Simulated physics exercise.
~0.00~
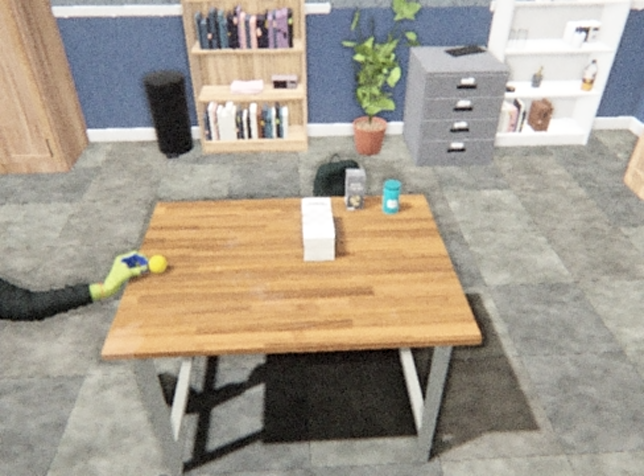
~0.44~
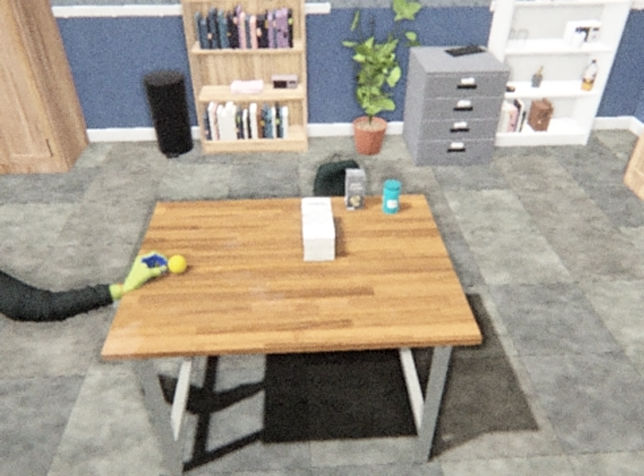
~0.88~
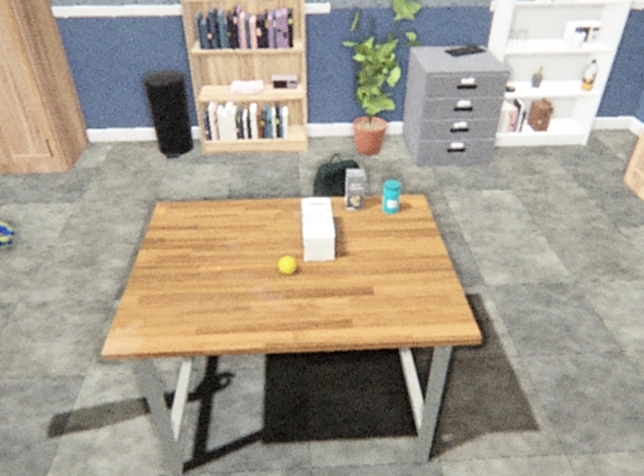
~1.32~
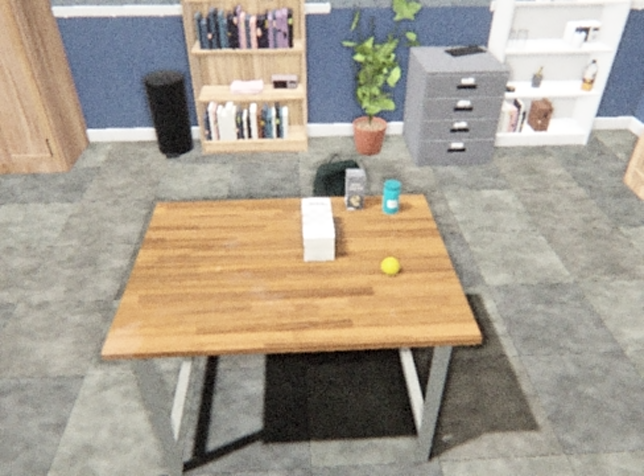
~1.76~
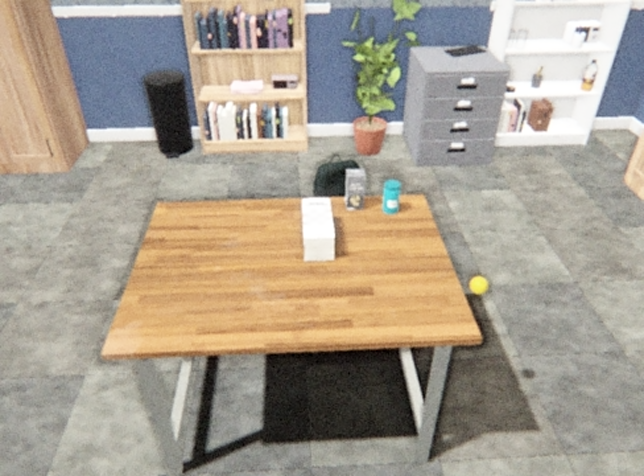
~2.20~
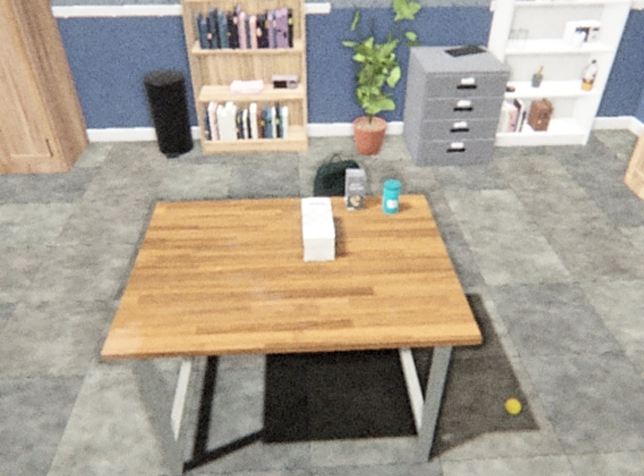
On a wooden table in an office, a gloved hand sends a yellow lemon rolling right, off the edge towards the floor.
